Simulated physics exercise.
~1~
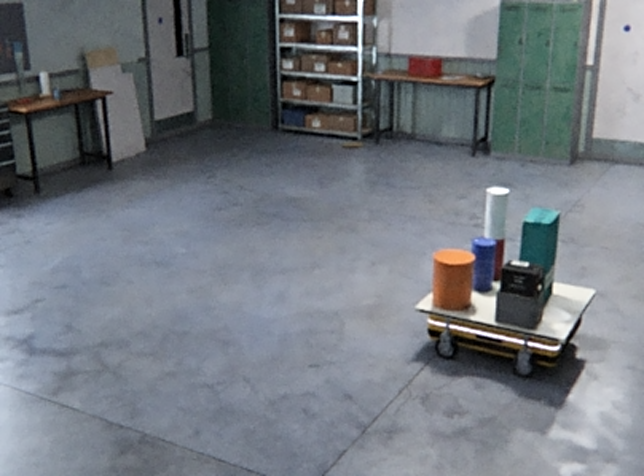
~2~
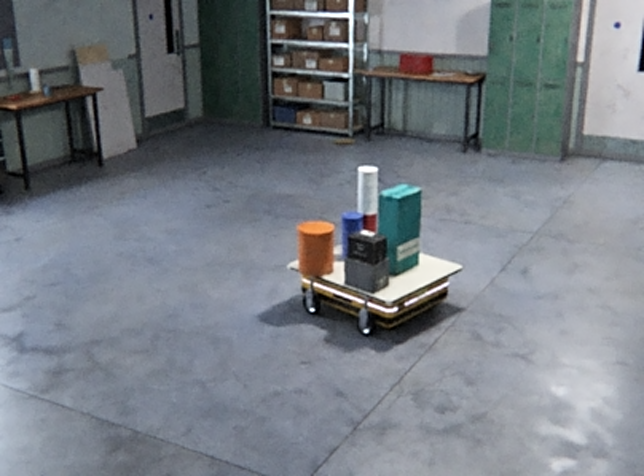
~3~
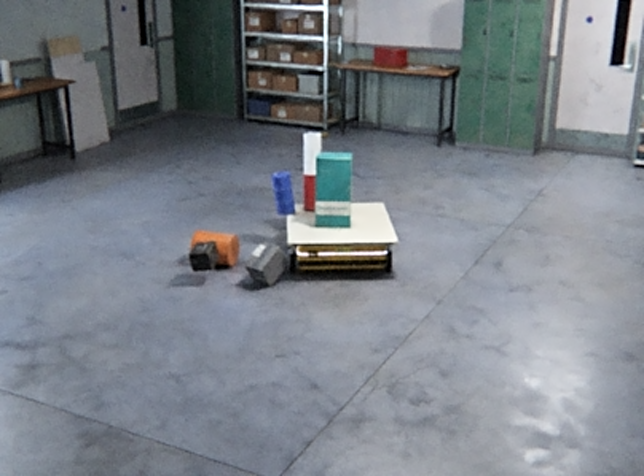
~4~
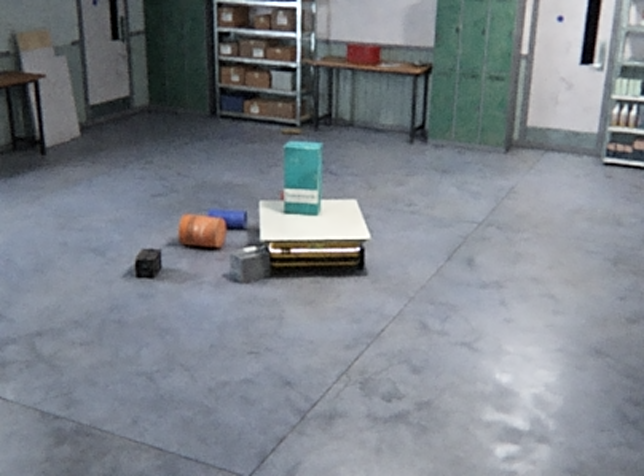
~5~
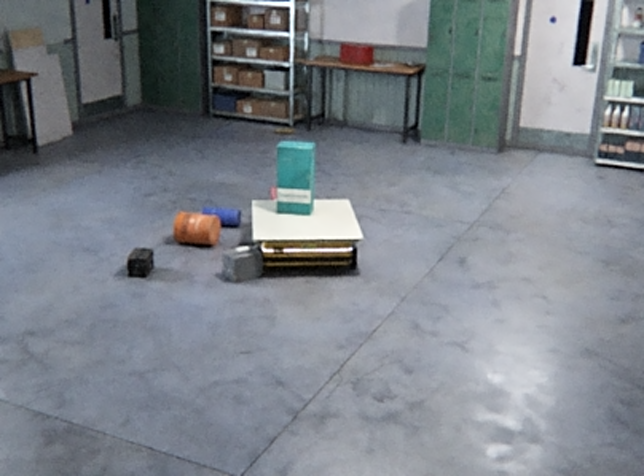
The footage shows a flat cart carrying boxes and canisters across a workshop floor, turning as it goes, while the orange pail, grey box and black parcel tumble off, followed by the blue, white and red canisters. The cart stops with only the turquoise box standing on its deck.
